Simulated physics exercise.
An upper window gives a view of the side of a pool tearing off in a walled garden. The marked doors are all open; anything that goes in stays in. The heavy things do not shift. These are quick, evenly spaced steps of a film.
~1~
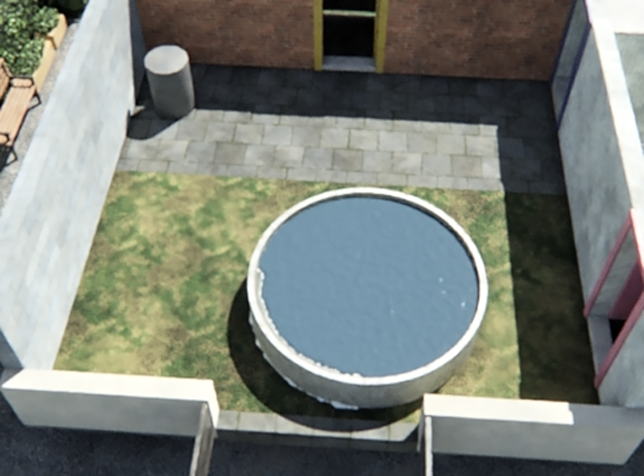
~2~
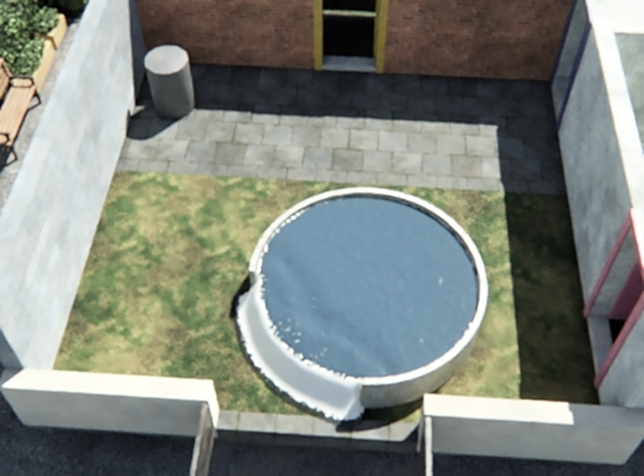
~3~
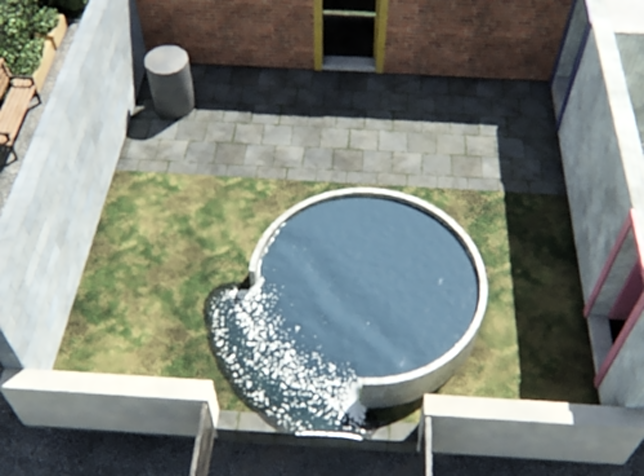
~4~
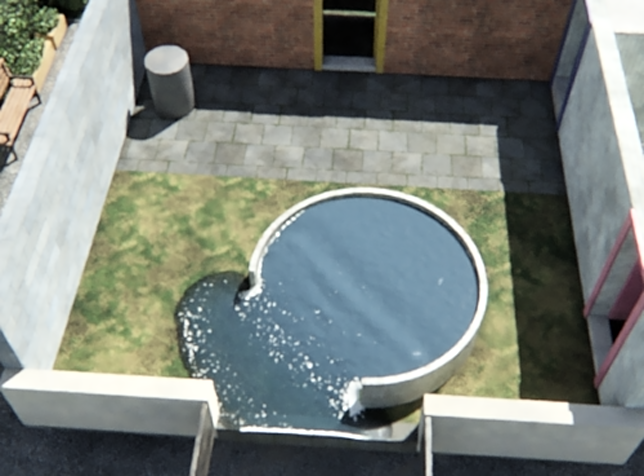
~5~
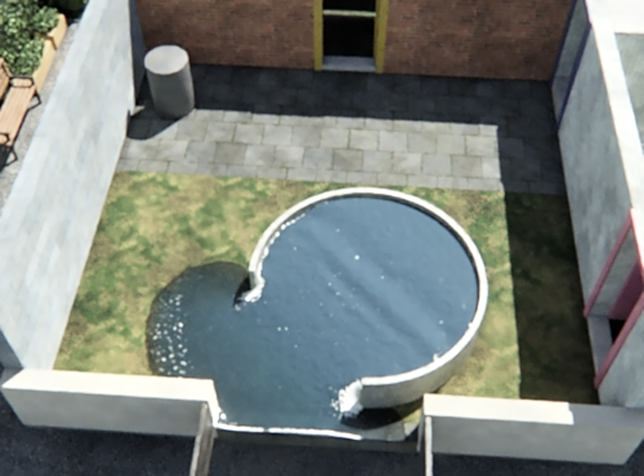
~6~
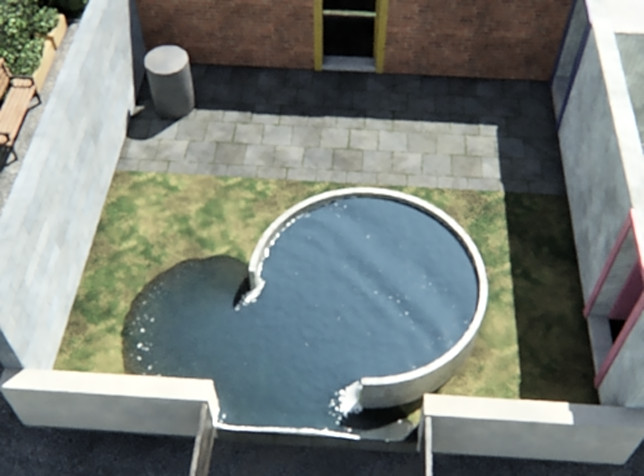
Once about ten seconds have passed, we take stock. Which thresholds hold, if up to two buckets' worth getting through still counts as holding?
The blue door holds; the pink door holds; the yellow door holds.
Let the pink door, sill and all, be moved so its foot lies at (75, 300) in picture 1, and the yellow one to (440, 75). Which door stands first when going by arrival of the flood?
My pick is the pink one.
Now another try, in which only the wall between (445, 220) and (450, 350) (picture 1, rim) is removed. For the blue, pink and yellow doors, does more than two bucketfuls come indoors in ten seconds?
In order, blue door remains short of it, pink door overshoots the limit, yellow door remains short of it.
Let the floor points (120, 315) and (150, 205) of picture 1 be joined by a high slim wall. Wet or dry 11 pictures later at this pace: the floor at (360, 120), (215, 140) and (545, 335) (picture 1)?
Taking them in order, I'd say parched, parched and parched.
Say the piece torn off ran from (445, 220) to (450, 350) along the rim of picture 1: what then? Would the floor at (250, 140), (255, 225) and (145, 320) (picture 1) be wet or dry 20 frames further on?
In the order given: Untouched, untouched and untouched.
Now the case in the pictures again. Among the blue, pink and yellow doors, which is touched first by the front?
My pick is the yellow one.
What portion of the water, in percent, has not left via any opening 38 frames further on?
My estimate is some 60 percent.
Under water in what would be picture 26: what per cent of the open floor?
My guess is around 25 in a hundred.
A moment on, water covers 20 % of the floor; the blue door not reached, the pink door not reached, the yellow door not reached.
Next, water covers 20 % of the floor; the blue door not reached, the pink door not reached, the yellow door not reached.
Then, water covers 25 % of the floor; the blue door not reached, the pink door not reached, the yellow door not reached.
Later, water covers 55 % of the floor; the blue door not reached, the pink door not reached, the yellow door wet at the sill, nothing in.
In the end, water covers 75 % of the floor; the blue door wet at the sill, nothing in, the pink door not reached, the yellow door wet at the sill, nothing in.
